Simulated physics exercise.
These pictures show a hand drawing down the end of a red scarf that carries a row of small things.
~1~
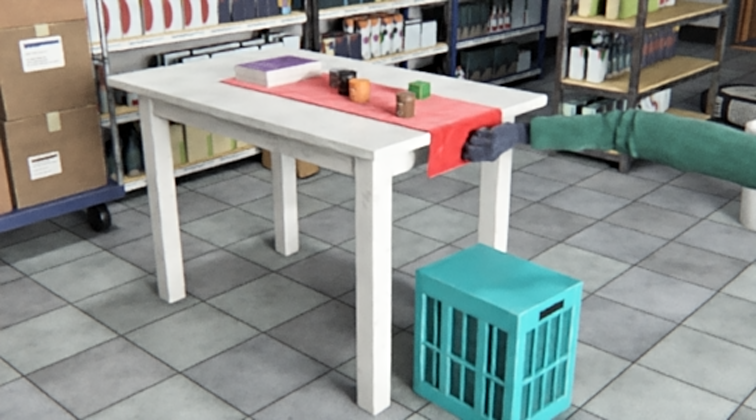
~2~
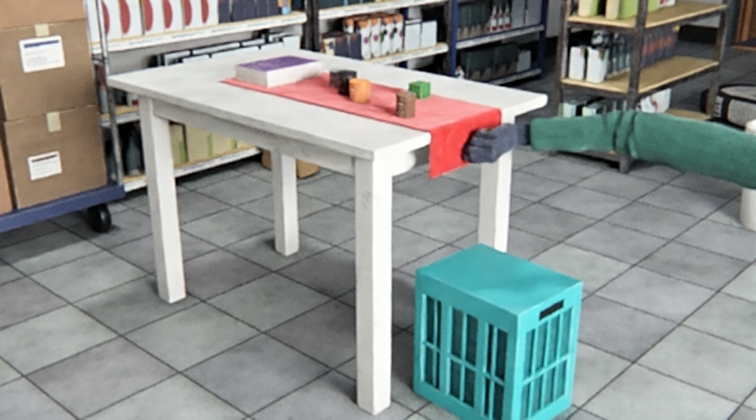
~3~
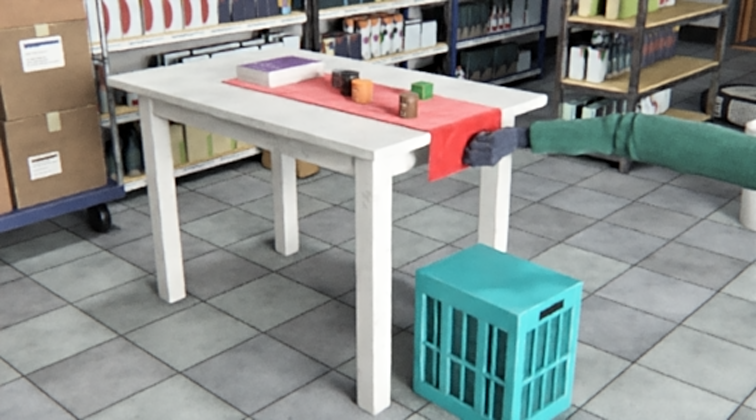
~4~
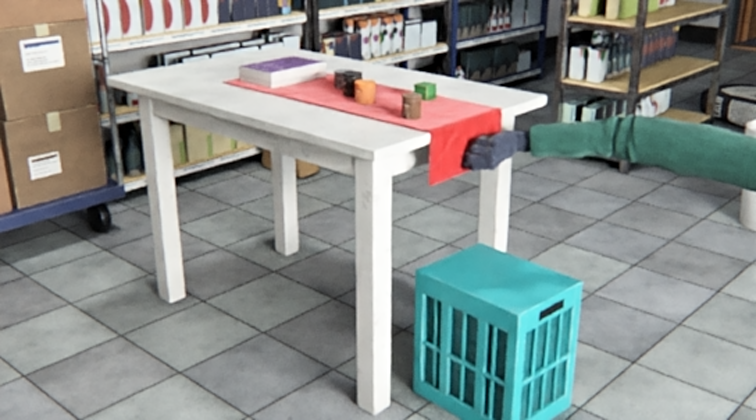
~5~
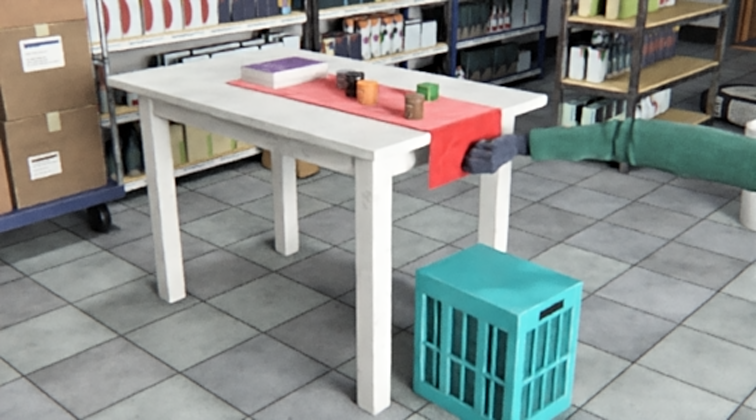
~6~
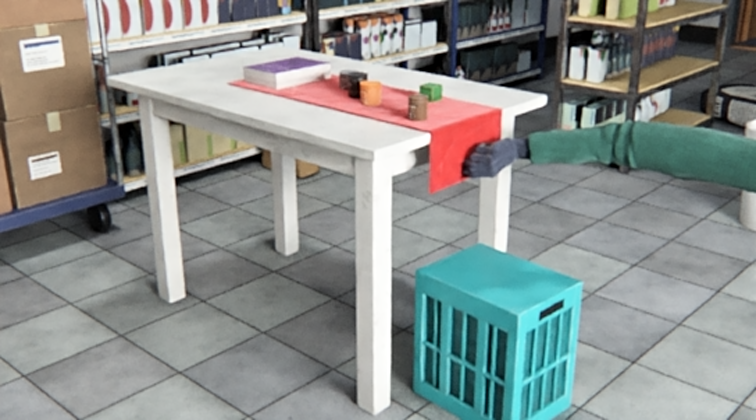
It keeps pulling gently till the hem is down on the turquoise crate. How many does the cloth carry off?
It carries off two.
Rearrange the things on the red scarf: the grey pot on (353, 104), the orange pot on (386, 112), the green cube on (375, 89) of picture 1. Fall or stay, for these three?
The grey pot survives, the orange pot falls, the green cube does not fall.
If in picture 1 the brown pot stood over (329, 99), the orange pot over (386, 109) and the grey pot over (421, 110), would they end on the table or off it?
The brown pot holds on; the orange pot tumbles off; the grey pot falls.
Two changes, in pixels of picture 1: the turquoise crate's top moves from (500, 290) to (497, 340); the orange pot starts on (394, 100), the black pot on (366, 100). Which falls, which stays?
The orange pot is carried off, the black pot goes over.
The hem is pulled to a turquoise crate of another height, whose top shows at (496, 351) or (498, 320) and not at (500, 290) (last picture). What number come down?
Over the edge go 4 and 3.
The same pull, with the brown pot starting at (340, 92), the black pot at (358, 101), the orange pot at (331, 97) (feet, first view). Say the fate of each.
The brown pot stays on, the black pot remains up, the orange pot keeps its place on top.
A little later, hem near (466, 228); brown pot gone.
Next, hem on the crate; brown pot and green cube gone.
When it is over, hem on the crate; brown pot and green cube gone. The answer is two.
